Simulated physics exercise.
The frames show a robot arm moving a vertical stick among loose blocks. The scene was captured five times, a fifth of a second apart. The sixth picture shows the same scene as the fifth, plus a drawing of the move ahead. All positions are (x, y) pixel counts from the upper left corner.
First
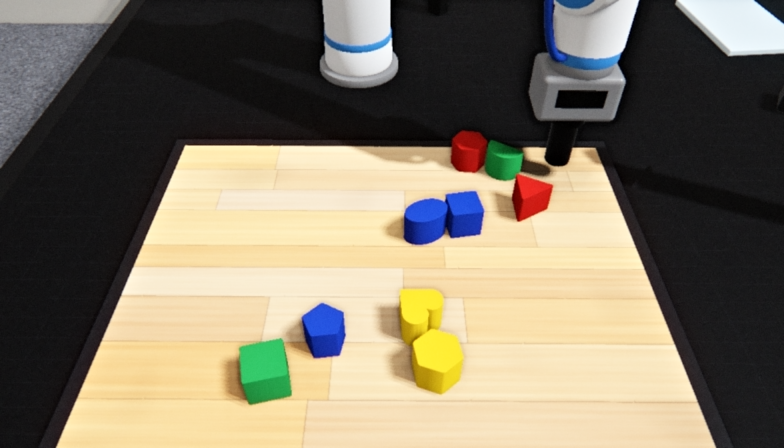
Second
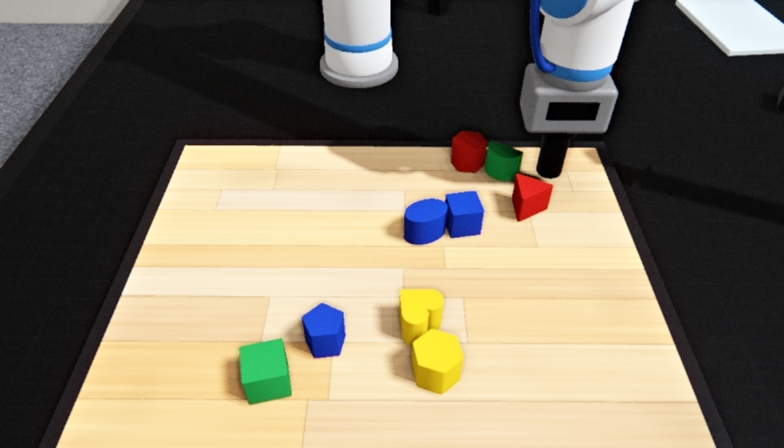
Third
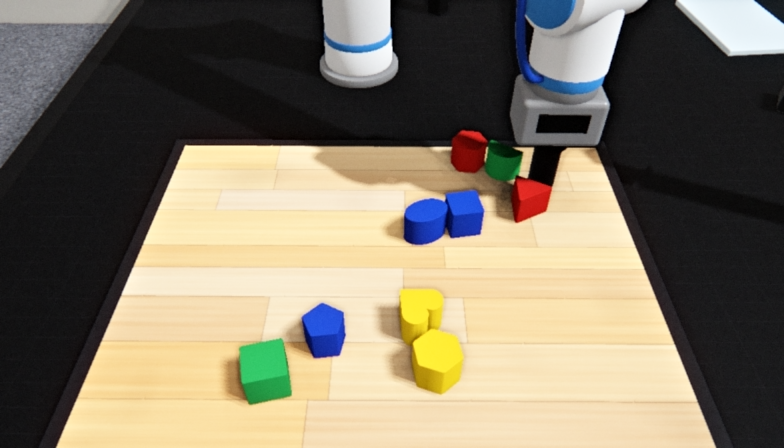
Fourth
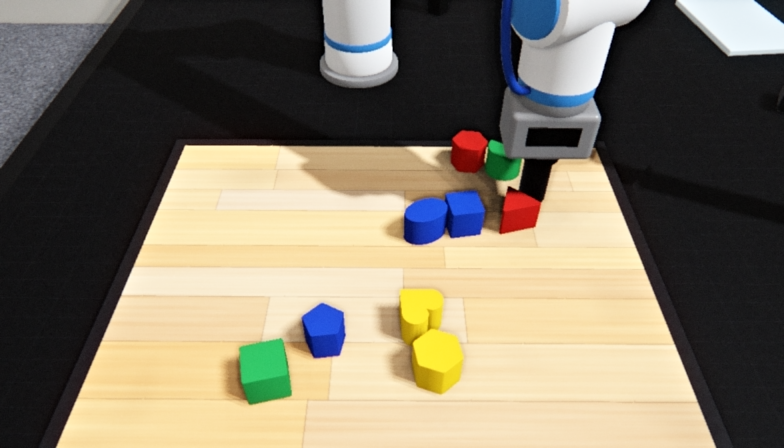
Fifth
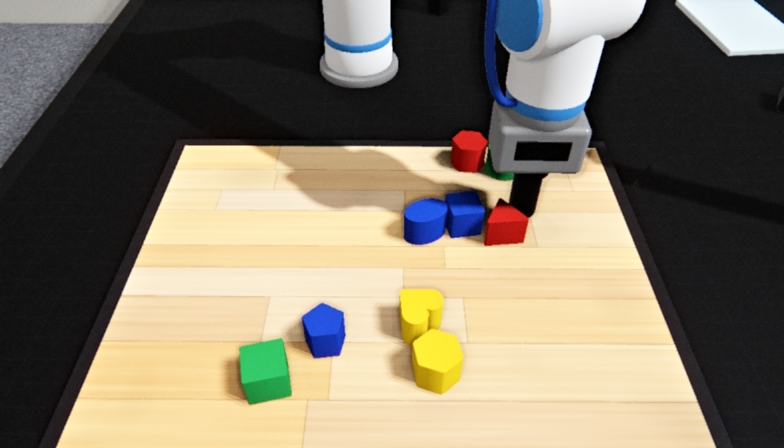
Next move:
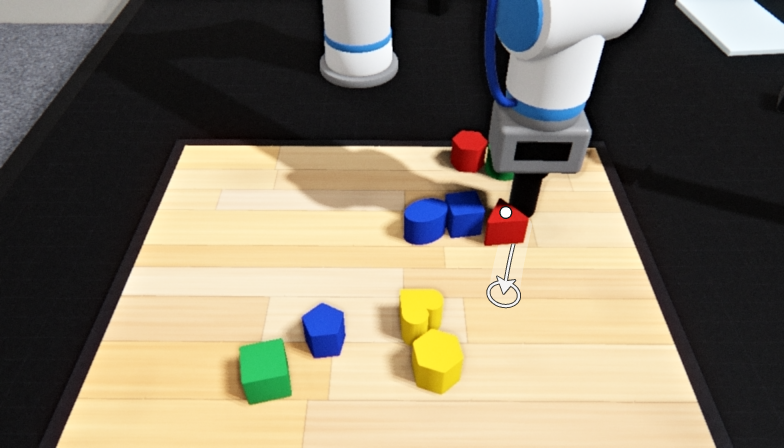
The clip opens on a robot arm holding a dark vertical stick at the upper right of a wooden board scattered with colored blocks. The stick moves down and left to the red three-sided block, then pushes it a short way down and left, close beside the blue square block.
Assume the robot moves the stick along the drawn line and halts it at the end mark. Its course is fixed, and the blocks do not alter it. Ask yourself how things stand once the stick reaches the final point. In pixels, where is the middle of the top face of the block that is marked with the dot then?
The answer is (485, 233).
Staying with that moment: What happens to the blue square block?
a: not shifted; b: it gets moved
The answer is a.
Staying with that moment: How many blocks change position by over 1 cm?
My prediction: One block.
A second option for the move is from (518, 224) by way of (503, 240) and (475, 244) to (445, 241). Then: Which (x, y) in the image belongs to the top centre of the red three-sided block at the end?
My prediction: (462, 240).
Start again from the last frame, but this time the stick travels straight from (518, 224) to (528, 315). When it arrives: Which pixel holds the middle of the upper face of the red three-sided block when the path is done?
Close to (497, 225).
The drawn path runs straight from (518, 224) to (504, 294); the dot is on the red three-sided block.
On the path given first. One third of the way, stick (516, 232); red three-sided block (492, 227), turned 25° clockwise.
Two thirds of the way, stick (511, 256); red three-sided block (485, 233), turned 50° clockwise.
At the end, stick (506, 281); blue square block not moved; red three-sided block (485, 233), turned 50° clockwise.
